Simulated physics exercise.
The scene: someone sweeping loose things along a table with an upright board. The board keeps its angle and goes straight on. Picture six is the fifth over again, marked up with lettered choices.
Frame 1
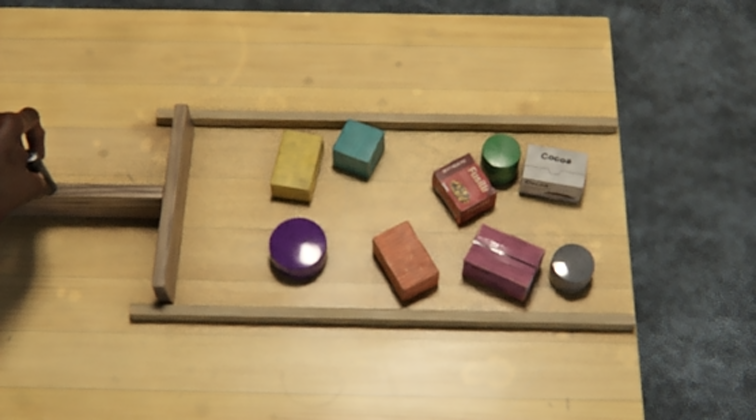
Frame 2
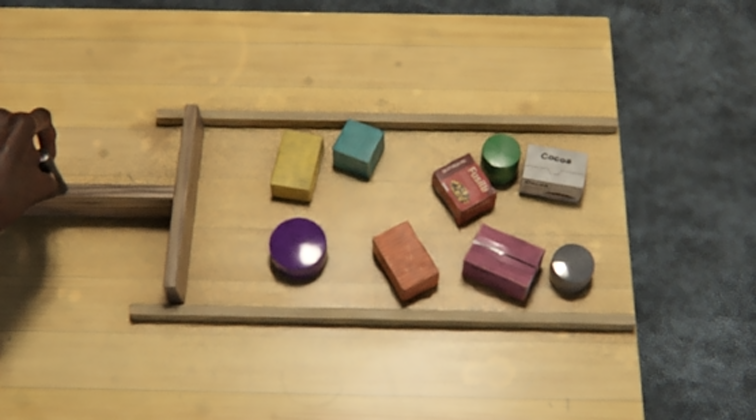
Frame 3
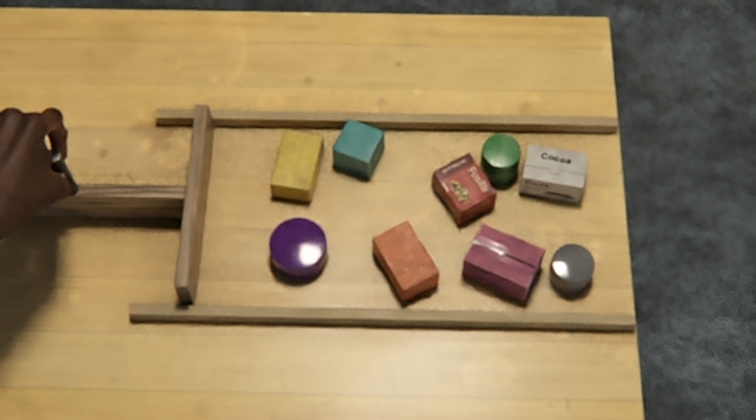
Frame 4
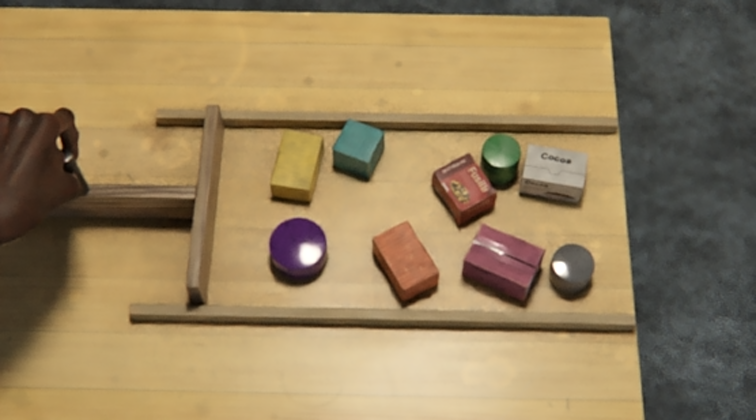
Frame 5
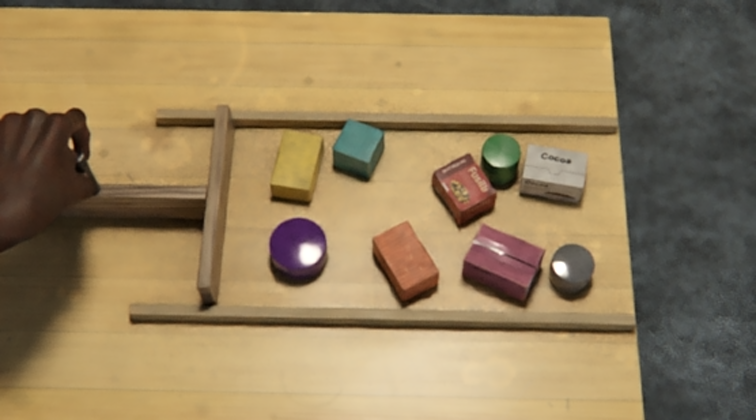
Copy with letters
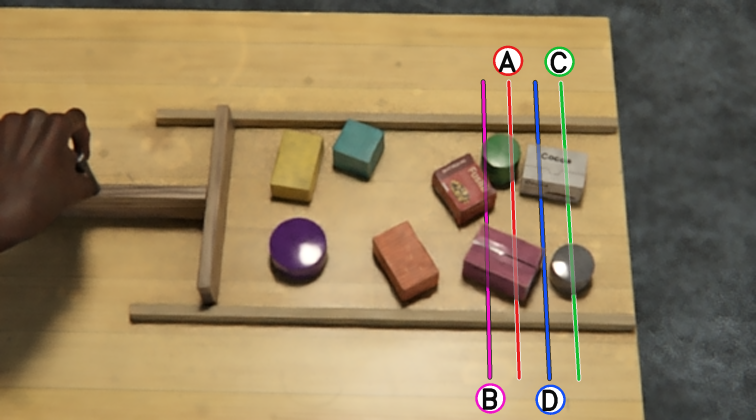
At the start, a hand at the left holds the handle of an upright wooden board, set between two rails on a table with colourful blocks, packets and round pots. The hand then pushes the board slowly right, narrowing the gap to the yellow block and purple pot, while every item stays still.
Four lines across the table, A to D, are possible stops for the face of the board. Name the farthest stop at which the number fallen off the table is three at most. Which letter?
As far as mark A.
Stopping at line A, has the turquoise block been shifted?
By then, yes.
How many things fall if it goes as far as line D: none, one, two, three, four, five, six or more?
By then, four.
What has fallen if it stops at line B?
It is the grey pot.
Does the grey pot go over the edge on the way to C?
Yes.
On the marked copy, A at (514, 220); B at (486, 219); C at (569, 221); D at (542, 220).
With A. Early on, board (322, 194); turquoise block (394, 146); orange block (412, 261).
Further on, board (430, 196); grey pot (627, 285); white packet (583, 178).
At the end, board (512, 198); pink box over the edge; grey pot over the edge; two fallen.
As for the rest, B is within the limit but short; C drops six; D drops four.
